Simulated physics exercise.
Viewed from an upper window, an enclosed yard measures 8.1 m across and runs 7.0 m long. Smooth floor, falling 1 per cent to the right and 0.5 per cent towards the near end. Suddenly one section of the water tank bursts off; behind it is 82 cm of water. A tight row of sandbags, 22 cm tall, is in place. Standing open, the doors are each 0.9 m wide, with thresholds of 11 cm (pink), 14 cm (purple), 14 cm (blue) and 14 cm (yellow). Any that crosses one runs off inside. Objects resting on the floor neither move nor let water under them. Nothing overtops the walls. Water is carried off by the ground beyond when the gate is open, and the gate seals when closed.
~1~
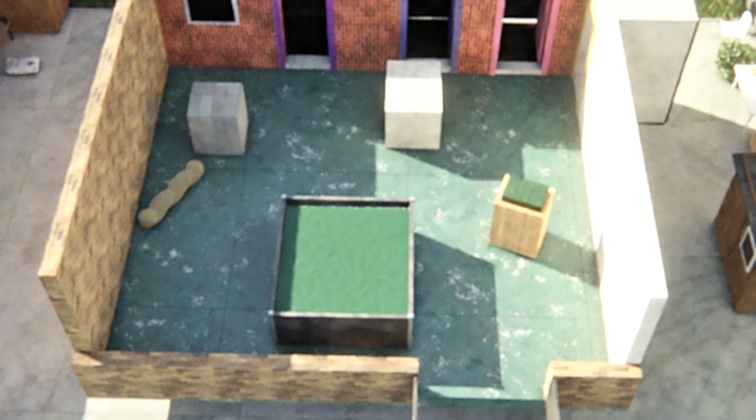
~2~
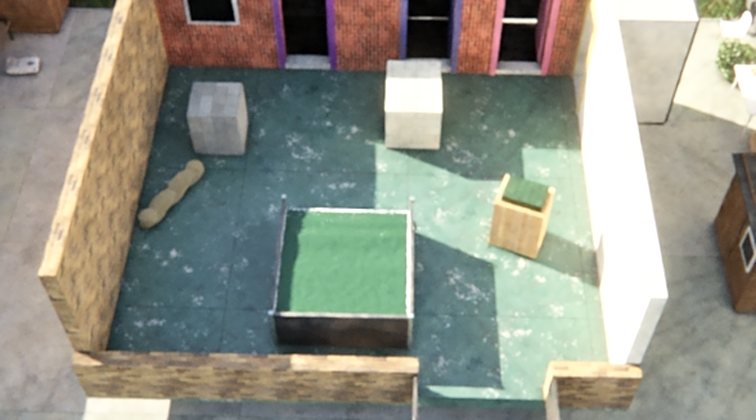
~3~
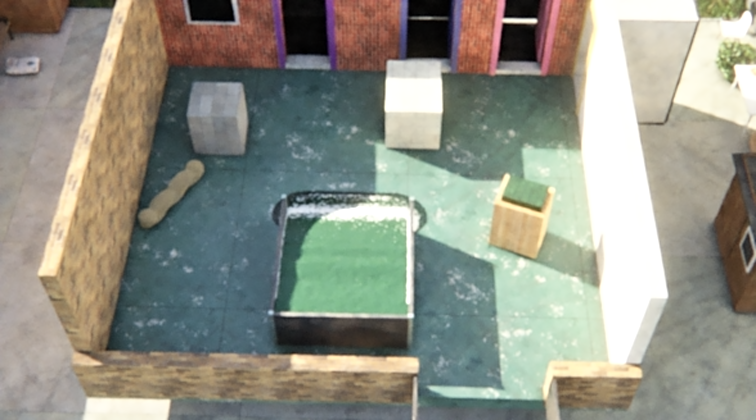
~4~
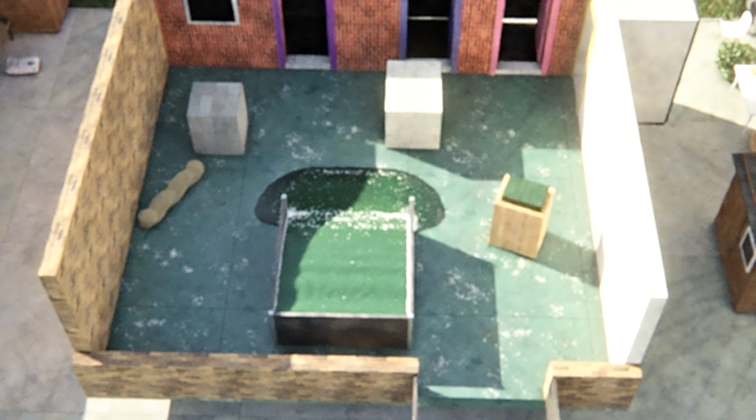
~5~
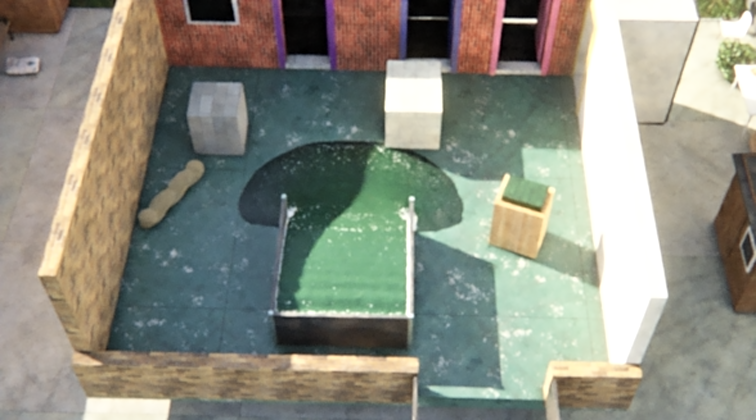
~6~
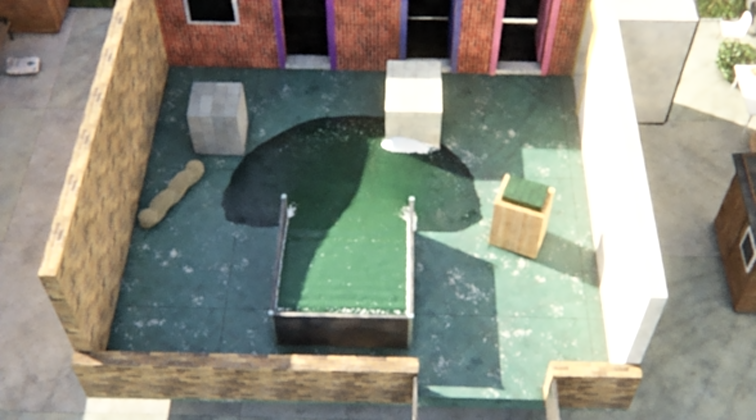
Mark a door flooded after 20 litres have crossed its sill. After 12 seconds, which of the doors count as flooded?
Pink door: Flooded; purple door: Flooded; blue door: Not flooded; yellow door: Flooded.
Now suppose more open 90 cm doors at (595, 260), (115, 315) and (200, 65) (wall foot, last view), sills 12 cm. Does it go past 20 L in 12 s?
So, in the order given, it's shy of the mark, then shy of the mark, then beyond the mark.
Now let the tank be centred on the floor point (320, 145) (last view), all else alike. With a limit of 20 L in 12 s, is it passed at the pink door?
Then: Pink not over.
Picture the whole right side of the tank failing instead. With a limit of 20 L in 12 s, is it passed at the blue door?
Against that limit: Blue under.
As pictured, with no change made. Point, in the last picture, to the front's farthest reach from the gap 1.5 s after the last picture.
About pixel (565, 79).
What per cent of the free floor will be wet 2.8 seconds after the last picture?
About 55 per cent.
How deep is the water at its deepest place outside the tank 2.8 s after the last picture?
Peak depth: Approx. 34 cm.
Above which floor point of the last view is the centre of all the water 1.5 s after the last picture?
Around (356, 182).
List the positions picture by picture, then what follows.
The first frame shows the water tank at (345, 257) is whole and still, 82 cm deep.
In the second frame, the front is at a hidden place, 1.1 m from the gap on the water tank's far side; 0.5 m2 of floor is under water; 82 cm left at the back of the water tank.
In the third frame, the front is at (279, 209), 1.3 m from the gap on the water tank's far side; 1.8 m2 of floor is under water; 82 cm left at the back of the water tank.
In the fourth frame, the front is at (272, 188), 1.7 m from the gap on the water tank's far side; 3.7 m2 of floor is under water; 81 cm left at the back of the water tank.
In the fifth frame, water pours out on the water tank's far side and has run 2.1 m, to (411, 154); typically 9 cm deep outside, 74 cm at the water tank's back.
In the sixth frame, water pours out on the water tank's far side and has run 2.7 m, to (377, 120); typically 8 cm deep outside, 69 cm at the water tank's back.
Then, 0.7 s after the last picture water covers 35 % of the floor and is deepest (46 cm) near (367, 74); pink door not reached, purple door 24 cm at the sill, 9 L in, blue door 4 cm at the sill, 0 L in, yellow door not reached.
Then, 1.5 s after the last picture water covers 45 % of the floor and is deepest (43 cm) near (358, 73); pink door 3 cm at the sill, 0 L in, purple door 35 cm at the sill, 84 L in, blue door 11 cm at the sill, 0 L in, yellow door 13 cm at the sill, 0 L in.
Then, 2.8 s after the last picture water covers 55 % of the floor and is deepest (34 cm) near (178, 69); pink door 9 cm at the sill, 1 L in, purple door 27 cm at the sill, 225 L in, blue door 11 cm at the sill, 1 L in, yellow door 26 cm at the sill, 37 L in.
Then, 6.3 s after the last picture water covers 85 % of the floor and is deepest (20 cm) near (149, 203); pink door 12 cm at the sill, 38 L in, purple door 10 cm at the sill, 264 L in, blue door 6 cm at the sill, 2 L in, yellow door 10 cm at the sill, 80 L in.
Then, 11.3 s after the last picture water covers 90 % of the floor and is deepest (12 cm) near (580, 199); pink door 10 cm at the sill, 39 L in, purple door 5 cm at the sill, 264 L in, blue door 8 cm at the sill, 2 L in, yellow door 11 cm at the sill, 80 L in.
